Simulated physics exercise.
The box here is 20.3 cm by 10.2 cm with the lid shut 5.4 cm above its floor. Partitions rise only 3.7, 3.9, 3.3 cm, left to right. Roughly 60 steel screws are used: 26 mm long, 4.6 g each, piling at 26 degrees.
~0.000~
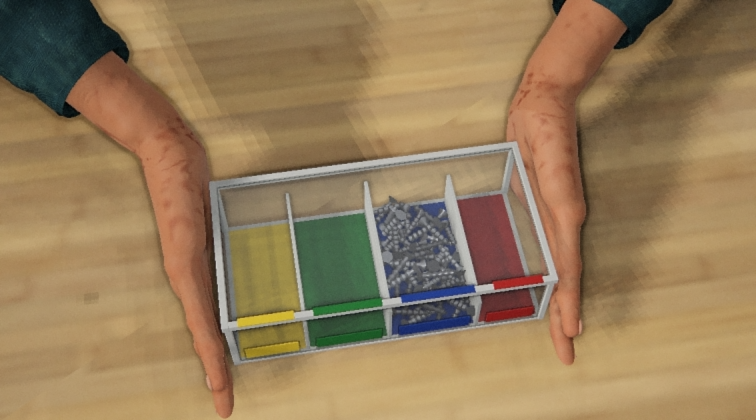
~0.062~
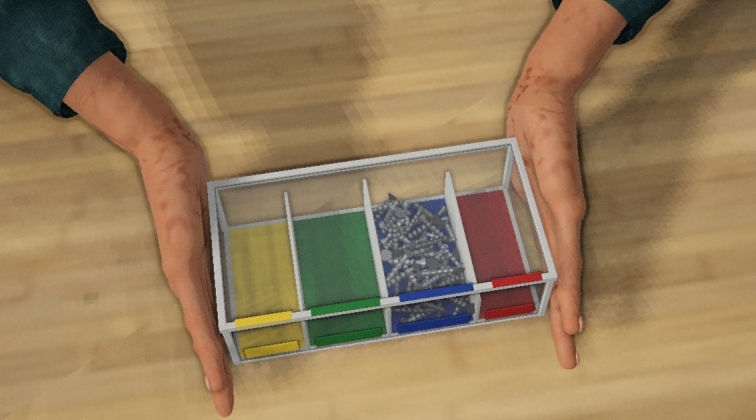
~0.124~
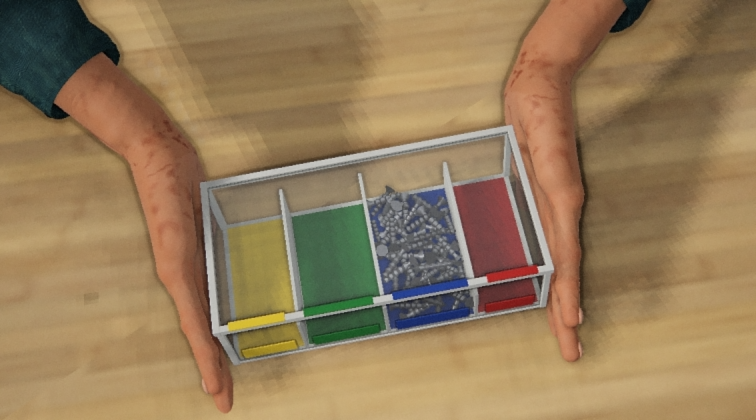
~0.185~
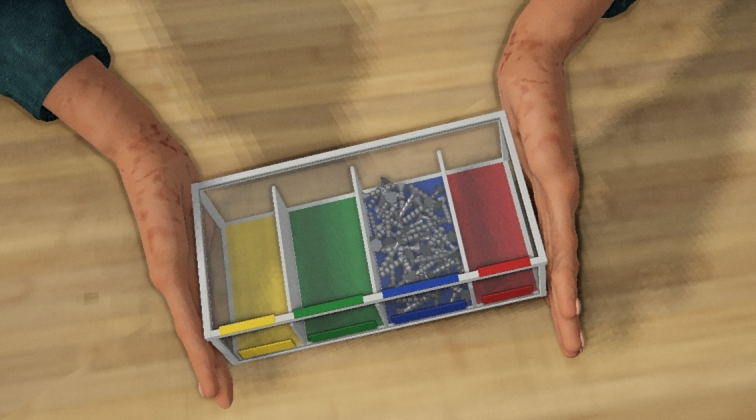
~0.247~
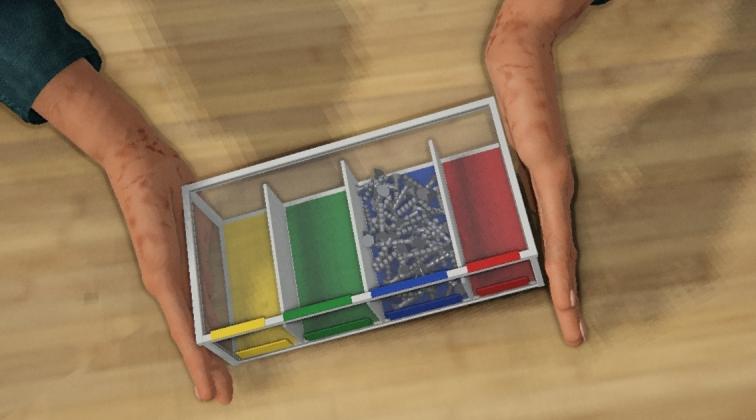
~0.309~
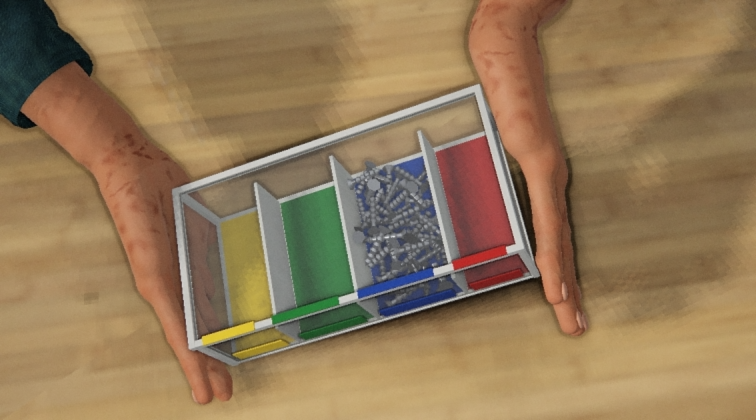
A clear lidded box with yellow, green, blue and red sections, screws piled in the blue one, sat level between two hands, then tilted steadily as they lowered its left side and raised its right.
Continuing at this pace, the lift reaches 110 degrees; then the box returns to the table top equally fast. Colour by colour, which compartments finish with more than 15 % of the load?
Red compartment: No, blue compartment: Yes, green compartment: No, yellow compartment: Yes.
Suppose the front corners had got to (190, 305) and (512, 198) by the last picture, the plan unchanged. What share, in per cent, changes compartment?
That gives some 20 per cent.
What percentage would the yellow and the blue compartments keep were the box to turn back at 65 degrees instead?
Yellow: 0, blue: 100 (per cent).
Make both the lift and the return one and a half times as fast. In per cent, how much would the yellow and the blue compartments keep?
Result: Yellow = 20 %; blue = 75 %.
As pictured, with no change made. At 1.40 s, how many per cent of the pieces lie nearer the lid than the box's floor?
Something like 70 percent of the pieces.
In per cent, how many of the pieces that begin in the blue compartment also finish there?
My estimate is roughly 60 percent.
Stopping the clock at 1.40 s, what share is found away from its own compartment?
Roughly 20 percent.
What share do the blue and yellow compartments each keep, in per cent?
The blue compartment ends with 55 per cent, the yellow one with 40 per cent.
After 1.40 s, tilt 110 degrees; blue 80 %, green 10 %, yellow 5 %.
After 2.12 s, tilt 49 degrees; blue 55 %, green 5 %, yellow 40 %.
After 2.88 s, tilt 0 degrees; blue 55 %, green 5 %, yellow 40 %.
By 3.3 s all is still; red 0 %, blue 55 %, green 5 %, yellow 40 %.
